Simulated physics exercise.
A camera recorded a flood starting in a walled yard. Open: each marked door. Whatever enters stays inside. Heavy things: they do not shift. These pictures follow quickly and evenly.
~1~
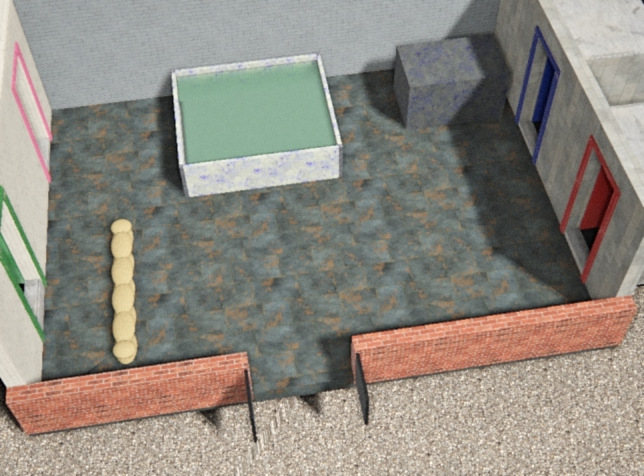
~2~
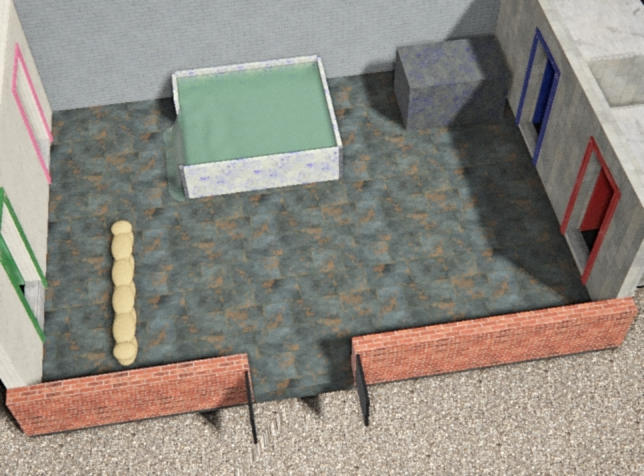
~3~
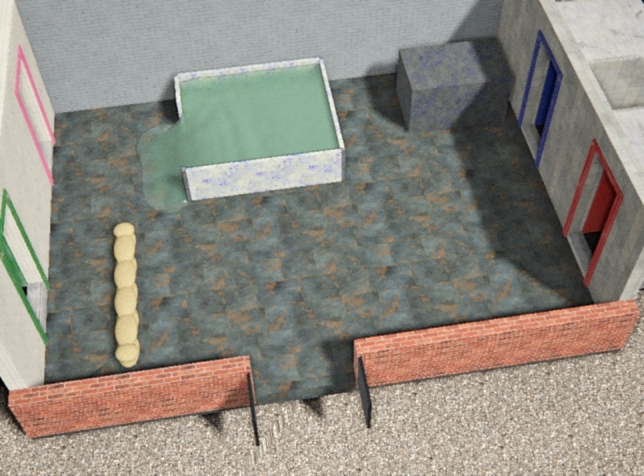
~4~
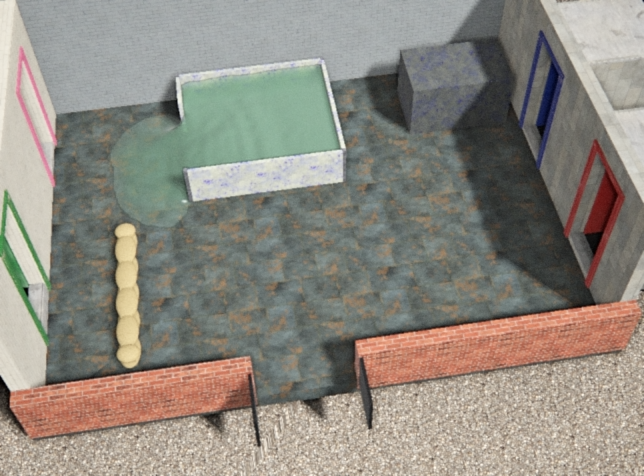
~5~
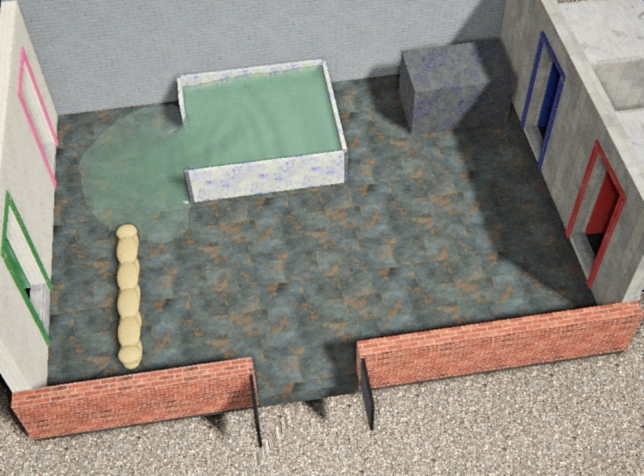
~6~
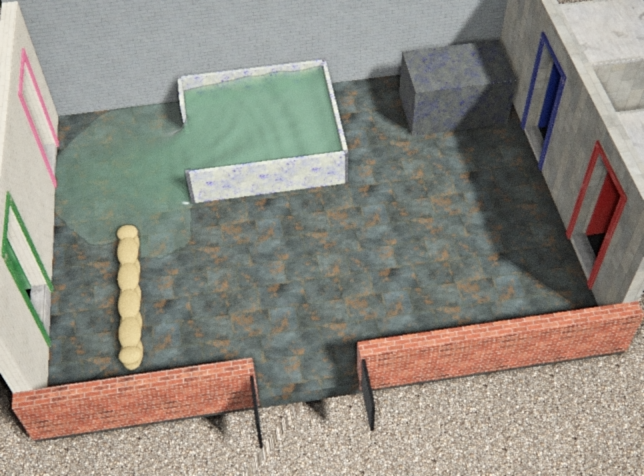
A walled yard with a dark, mottled floor is seen from high above its front, beyond low red brick walls with a gap between them. A white-sided tank of green water stands at the back, with a grey block to its right, a row of pale yellow sacks at left, and colour-trimmed openings in the side walls. Water pours from the tank's left side and spreads leftward across the floor as the view shifts very slightly.
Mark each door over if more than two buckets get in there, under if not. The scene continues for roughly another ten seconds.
Green door - under; red door - under; blue door - under; pink door - over.
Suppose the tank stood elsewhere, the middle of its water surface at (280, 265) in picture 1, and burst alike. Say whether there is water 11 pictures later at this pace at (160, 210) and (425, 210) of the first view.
Point 1: Soaked through; point 2: Not wet.
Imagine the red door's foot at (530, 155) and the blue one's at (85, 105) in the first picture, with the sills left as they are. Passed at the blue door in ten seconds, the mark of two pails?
Note: Blue one comes out above.
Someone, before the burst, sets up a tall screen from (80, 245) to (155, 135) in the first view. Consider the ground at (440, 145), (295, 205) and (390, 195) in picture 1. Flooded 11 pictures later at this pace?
Taking the points in the order given, they are high and dry, high and dry and high and dry.
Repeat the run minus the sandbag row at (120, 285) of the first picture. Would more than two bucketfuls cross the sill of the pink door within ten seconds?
Pink door: Above the threshold.
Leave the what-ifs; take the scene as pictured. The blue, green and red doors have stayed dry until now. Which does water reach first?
It's the one in green.
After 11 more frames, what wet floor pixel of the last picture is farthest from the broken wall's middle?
Farthest reach: About (47, 415).
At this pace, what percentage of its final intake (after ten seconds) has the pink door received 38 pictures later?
About 95 per cent.
A moment on, water covers 20 % of the floor; the green door not reached, the red door not reached, the blue door not reached, the pink door over two buckets in.
Next, water covers 25 % of the floor; the green door wet at the sill, nothing in, the red door not reached, the blue door not reached, the pink door far over two buckets in.
Then, water covers 35 % of the floor; the green door wet at the sill, nothing in, the red door not reached, the blue door not reached, the pink door far over two buckets in.
Later, water covers 60 % of the floor; the green door wet at the sill, nothing in, the red door not reached, the blue door not reached, the pink door far over two buckets in.
In the end, water covers 85 % of the floor; the green door wet at the sill, nothing in, the red door wet at the sill, nothing in, the blue door wet at the sill, nothing in, the pink door far over two buckets in.
